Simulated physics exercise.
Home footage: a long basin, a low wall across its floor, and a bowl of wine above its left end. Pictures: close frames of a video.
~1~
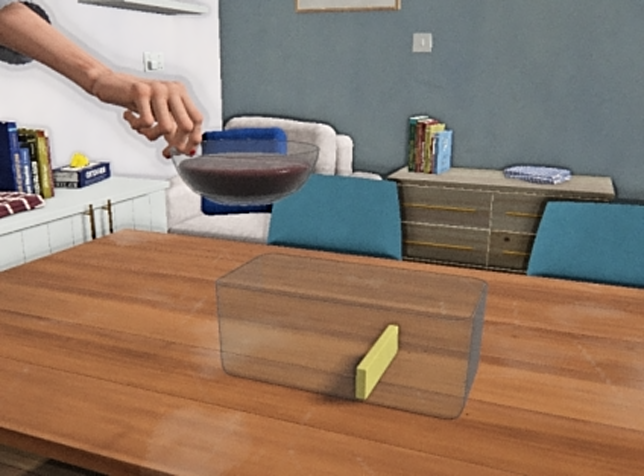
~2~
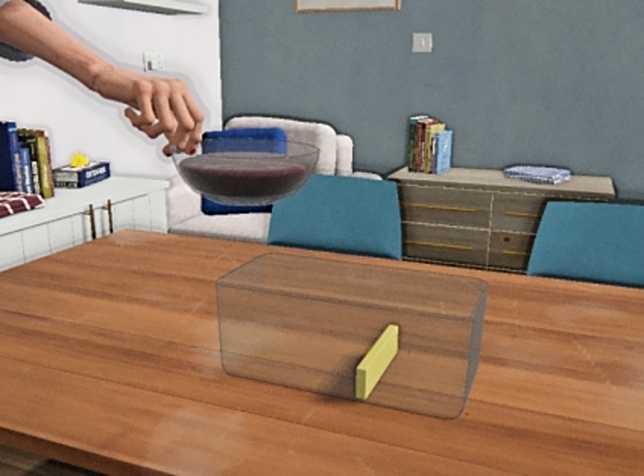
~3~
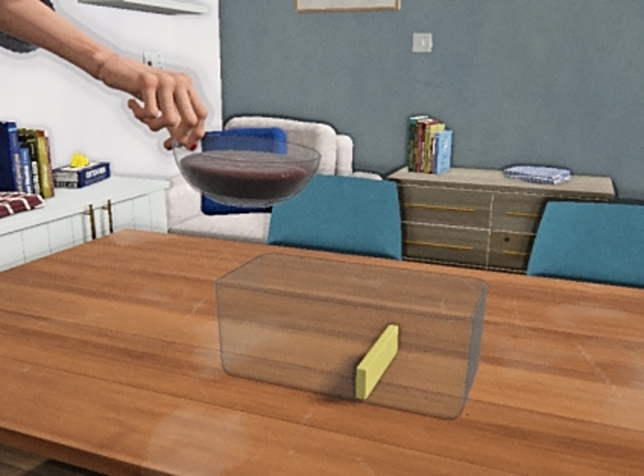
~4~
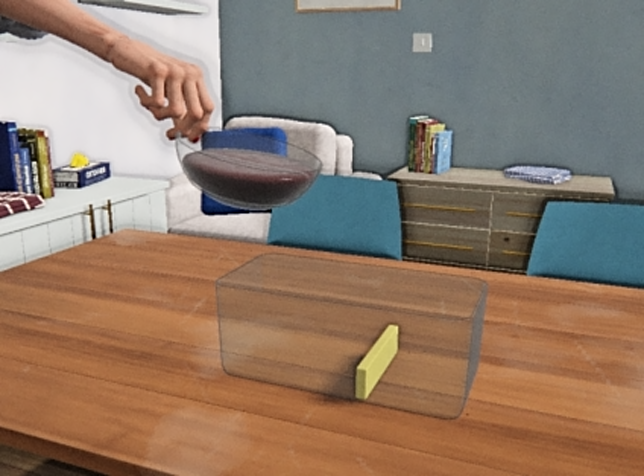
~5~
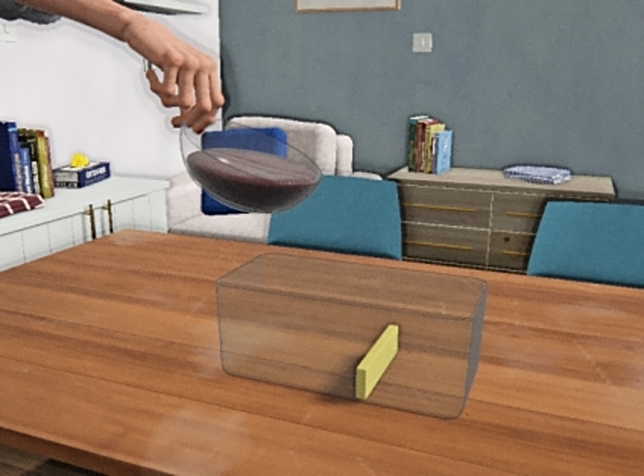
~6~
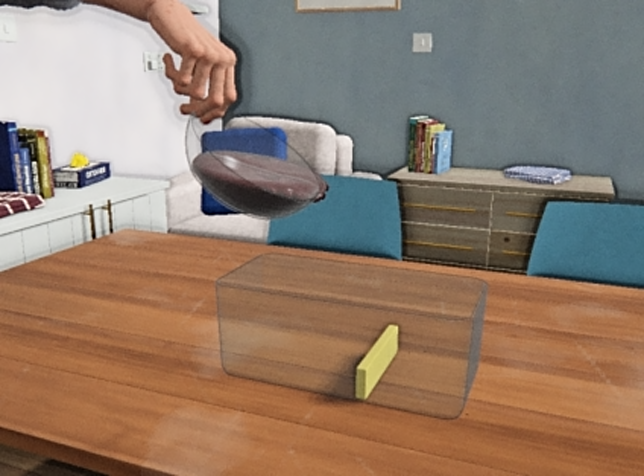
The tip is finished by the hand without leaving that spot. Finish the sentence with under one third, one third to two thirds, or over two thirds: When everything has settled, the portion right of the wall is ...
When everything has settled, the portion right of the wall is under one third.
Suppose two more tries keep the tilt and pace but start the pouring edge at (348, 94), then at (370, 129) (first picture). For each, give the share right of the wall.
It comes to 45 % the first time and 55 % the second.
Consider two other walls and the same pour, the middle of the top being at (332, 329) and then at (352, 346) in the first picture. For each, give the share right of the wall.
60 % and 40 %, roughly.
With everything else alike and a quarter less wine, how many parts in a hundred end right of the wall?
About 15 %.
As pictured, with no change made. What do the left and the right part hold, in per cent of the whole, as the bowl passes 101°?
Left part close to 85 in a hundred, right part close to 0.
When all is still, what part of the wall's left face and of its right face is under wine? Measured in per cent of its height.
Left 60 per cent, right 30.
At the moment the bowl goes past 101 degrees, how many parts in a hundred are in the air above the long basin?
Around 10 %.
A moment on, the bowl is tipped right over and 2 per cent is still to pour, 85 is left of the wall and 1 right of it.
Next, the bowl is tipped right over and 0 per cent is still to pour, 75 is left of the wall and 17 right of it.
Then the bowl is tipped right over and 0 per cent is still to pour, 74 is left of the wall and 21 right of it.
Later the bowl is tipped right over and 0 per cent is still to pour, 74 is left of the wall and 21 right of it.
In the end 74 per cent lies left of the wall, 21 right of it and 5 outside.
